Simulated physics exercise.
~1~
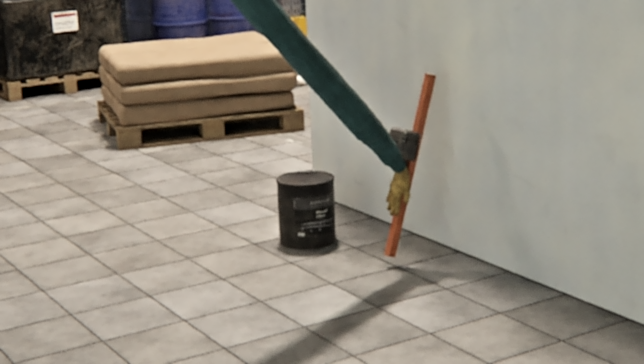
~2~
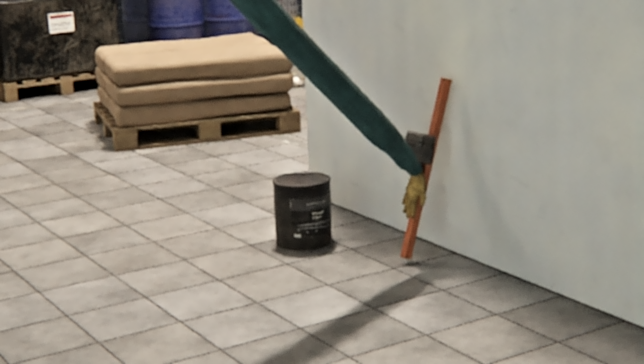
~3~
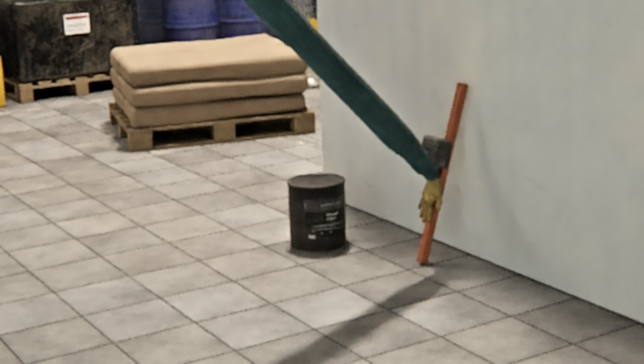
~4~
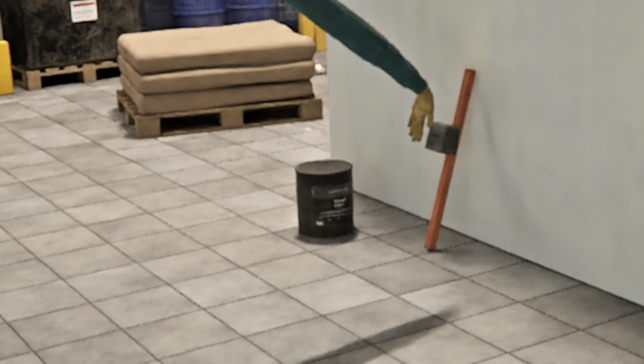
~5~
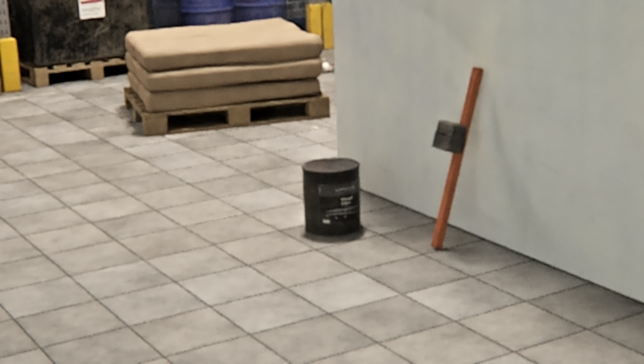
The clip opens on a tiled floor where a gloved hand at the end of a green-sleeved arm holds an orange pole upright at a slant beside a pale wall, with a black pail standing nearby. The hand shifts the pole a little to the right and leaves it leaning against the wall. It stays there briefly, gripping low on the pole. Then the hand lets go and draws back toward the upper left, out of view. The pole, with a dark block attached, stays leaning on its own, and the pail remains in its place.
